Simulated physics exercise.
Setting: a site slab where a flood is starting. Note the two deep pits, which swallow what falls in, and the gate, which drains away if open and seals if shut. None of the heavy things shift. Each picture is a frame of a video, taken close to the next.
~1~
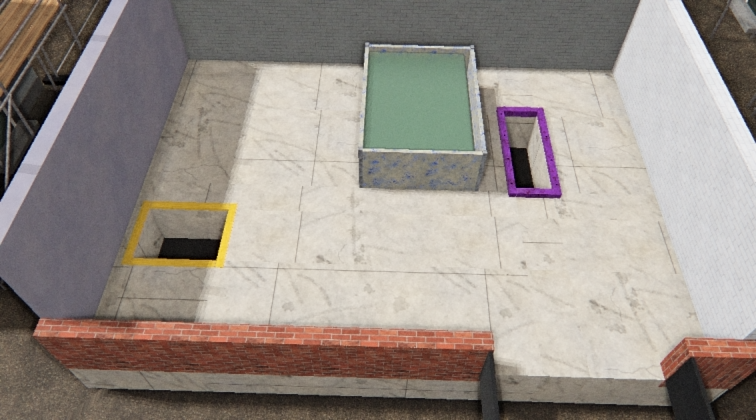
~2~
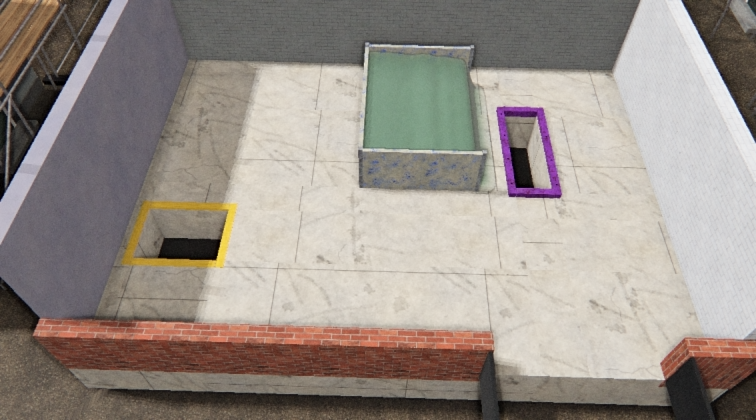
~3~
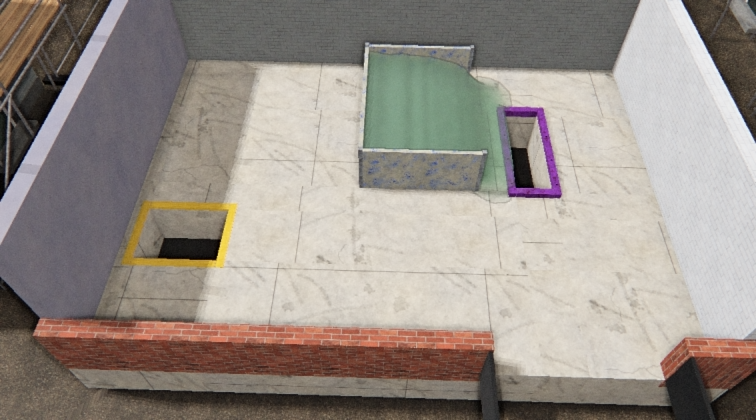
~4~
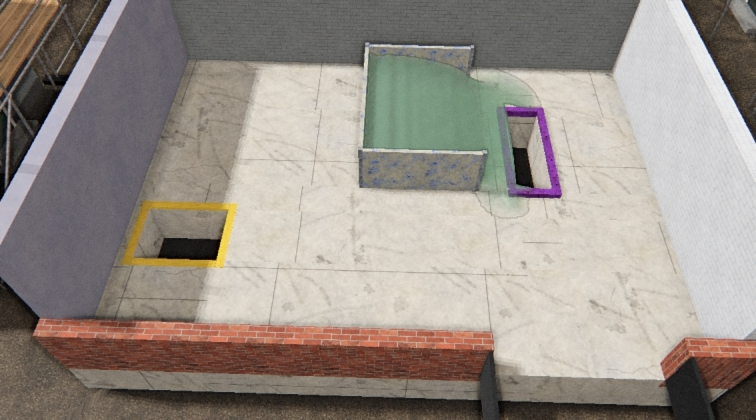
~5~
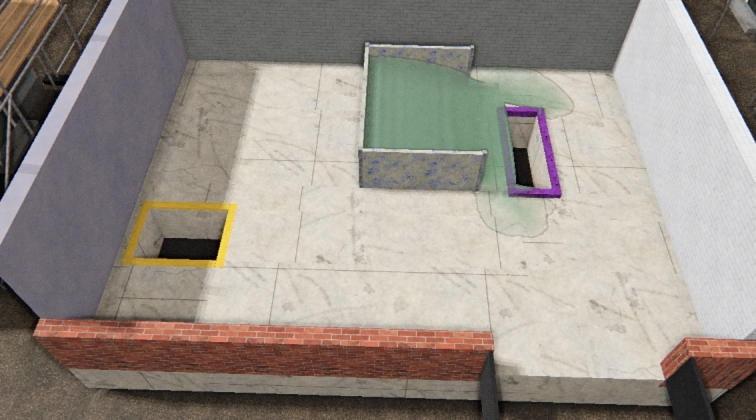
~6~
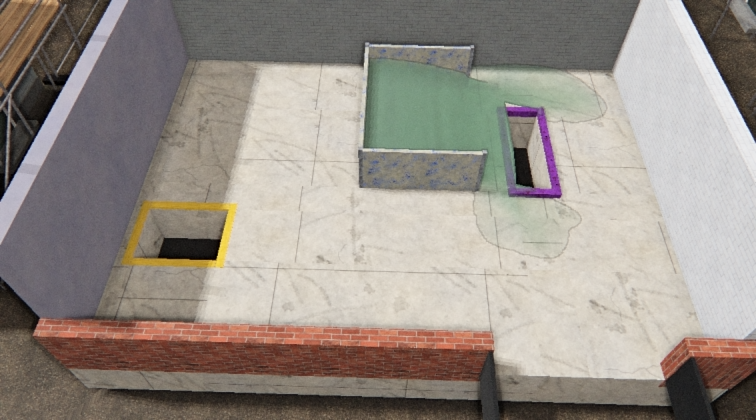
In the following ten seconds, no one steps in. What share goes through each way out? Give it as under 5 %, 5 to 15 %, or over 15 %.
The gate will be a major outlet past fifteen per cent; the purple pit will be a major outlet past fifteen per cent; the yellow pit will be a minor outlet short of five per cent.
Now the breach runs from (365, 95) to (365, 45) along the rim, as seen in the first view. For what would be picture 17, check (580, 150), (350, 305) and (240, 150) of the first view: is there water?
Well, the first is missed by the spill, the next missed by the spill, the last hit by the spill.
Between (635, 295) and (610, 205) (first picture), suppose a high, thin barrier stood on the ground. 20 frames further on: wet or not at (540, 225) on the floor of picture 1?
Point status: Inundated.
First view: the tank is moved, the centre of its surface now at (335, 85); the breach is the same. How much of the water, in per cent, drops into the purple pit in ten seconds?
So the purple pit gets 30 in a hundred.
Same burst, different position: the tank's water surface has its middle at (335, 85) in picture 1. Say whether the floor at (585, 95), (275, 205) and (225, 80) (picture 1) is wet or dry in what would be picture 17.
Spot 1 wetted, spot 2 unwetted, spot 3 unwetted.
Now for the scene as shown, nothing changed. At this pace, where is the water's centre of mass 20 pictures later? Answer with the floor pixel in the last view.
Around pixel (512, 148).
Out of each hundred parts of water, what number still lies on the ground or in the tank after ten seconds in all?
Close to 40 in a hundred.
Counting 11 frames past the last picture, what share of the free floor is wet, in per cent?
I reckon 30 per cent or so.
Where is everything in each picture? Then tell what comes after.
In the first frame, still water in the water tank at (421, 98).
In the second frame, the front is at a hidden place, out from the gap at (471, 123).
In the third frame, the front is at (506, 198), out from the gap at (471, 124).
In the fourth frame, water pours out at (471, 125) and has run to (516, 213).
In the fifth frame, the front is at (534, 232), out from the gap at (471, 125).
In the sixth frame, the front is at (550, 252), out from the gap at (470, 126).
A moment on, water covers 20 % of the floor; the gate 0 %, the purple pit 24 %, the yellow pit 0 %.
Next, water covers 30 % of the floor; the gate 0 %, the purple pit 34 %, the yellow pit 0 %.
Then, water covers 40 % of the floor; the gate 2 %, the purple pit 39 %, the yellow pit 0 %.
Later, water covers 45 % of the floor; the gate 12 %, the purple pit 40 %, the yellow pit 0 %.
In the end, water covers 60 % of the floor; the gate 21 %, the purple pit 40 %, the yellow pit 0 %.
